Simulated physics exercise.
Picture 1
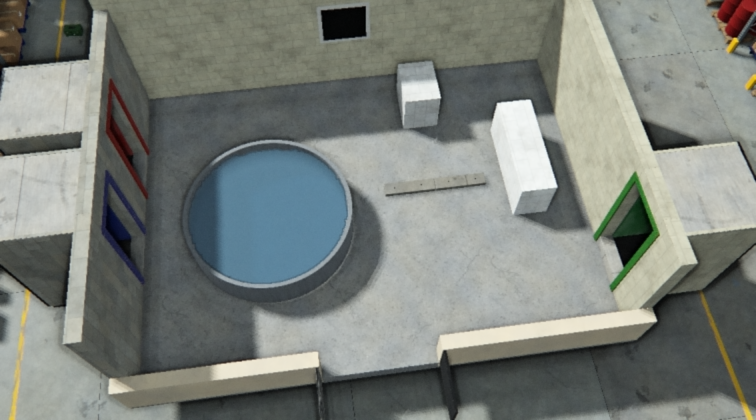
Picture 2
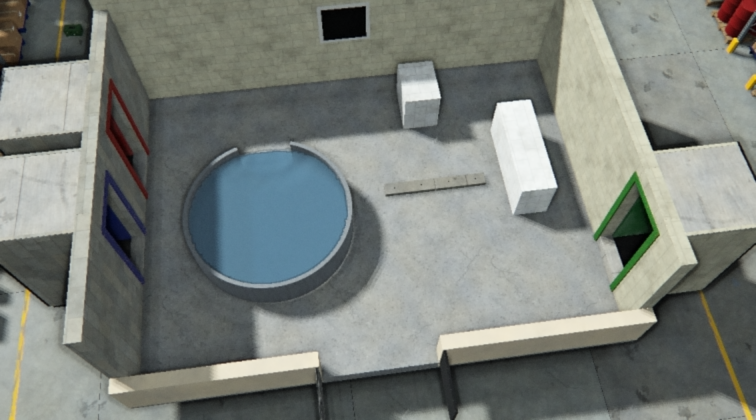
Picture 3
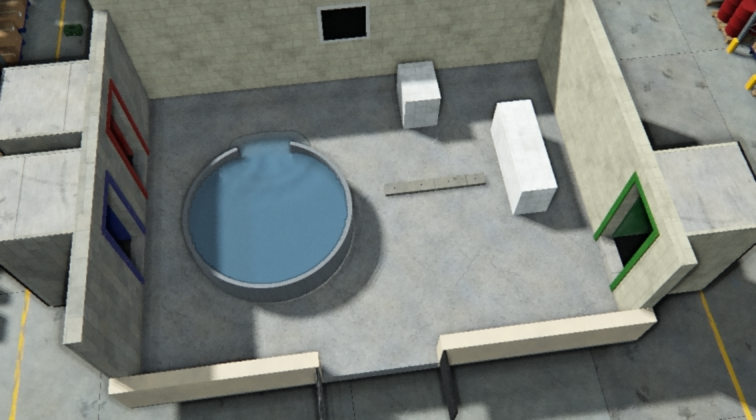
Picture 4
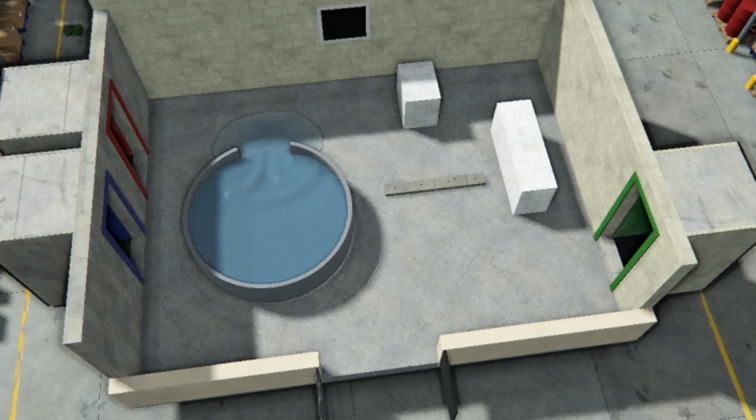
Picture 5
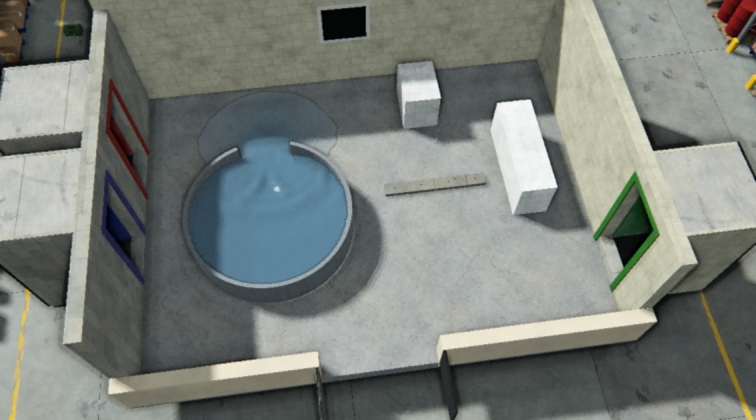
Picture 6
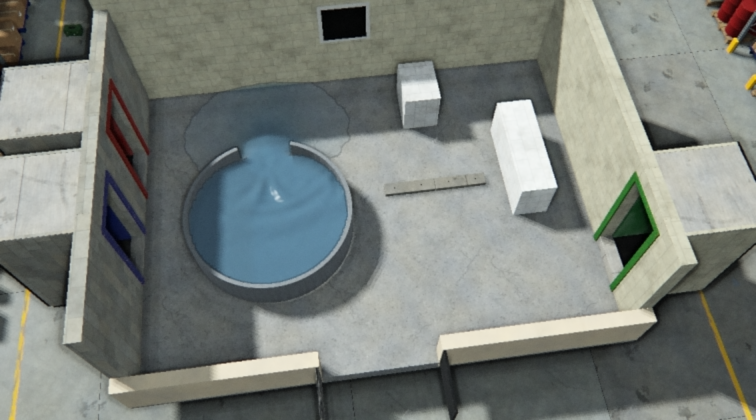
The video shows a round pool of blue water in a walled concrete bay; a gap opens in its far rim, and water pours out, spreading across the floor in a widening, thin sheet toward the back wall.
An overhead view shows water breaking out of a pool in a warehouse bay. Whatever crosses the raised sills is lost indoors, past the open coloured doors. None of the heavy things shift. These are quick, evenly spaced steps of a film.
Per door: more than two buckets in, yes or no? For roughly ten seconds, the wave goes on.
Green door no, red door no, blue door yes.
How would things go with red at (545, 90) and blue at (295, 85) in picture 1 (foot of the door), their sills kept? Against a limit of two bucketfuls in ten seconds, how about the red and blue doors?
As I see it, the red one remains short of it; the blue one crosses the line.
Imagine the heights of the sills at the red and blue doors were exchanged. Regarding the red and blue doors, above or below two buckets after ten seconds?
I reckon the red door gets more than that, and the blue door gets less than that.
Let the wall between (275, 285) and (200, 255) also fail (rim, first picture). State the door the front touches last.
The door marked green, I reckon.
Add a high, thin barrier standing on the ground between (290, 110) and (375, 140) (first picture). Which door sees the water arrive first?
My choice is the red door.
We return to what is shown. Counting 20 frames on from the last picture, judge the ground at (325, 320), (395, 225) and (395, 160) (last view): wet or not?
First spot not wet, second not wet, third soaked.
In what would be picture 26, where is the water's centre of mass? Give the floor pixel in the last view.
Around pixel (279, 177).
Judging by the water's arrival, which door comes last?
I pick the green door.
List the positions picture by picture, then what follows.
The round tank at (269, 212) is whole and still, in the first picture.
Water pours out on the round tank's far side and has run to a hidden place, in the second picture.
The front is at (297, 135), out from the gap on the round tank's far side, in the third picture.
The front is at (298, 116), out from the gap on the round tank's far side, in the fourth picture.
The front is at (268, 94), out from the gap on the round tank's far side, in the fifth picture.
Water pours out on the round tank's far side and has run to (306, 83), in the sixth picture.
A moment on, water covers 15 % of the floor; the green door not reached, the red door not reached, the blue door not reached.
Next, water covers 20 % of the floor; the green door not reached, the red door not reached, the blue door not reached.
Then, water covers 40 % of the floor; the green door not reached, the red door wet at the sill, nothing in, the blue door wet at the sill, nothing in.
Later, water covers 70 % of the floor; the green door wet at the sill, nothing in, the red door wet at the sill, nothing in, the blue door under two buckets in.
In the end, water covers 95 % of the floor; the green door wet at the sill, nothing in, the red door wet at the sill, nothing in, the blue door over two buckets in.
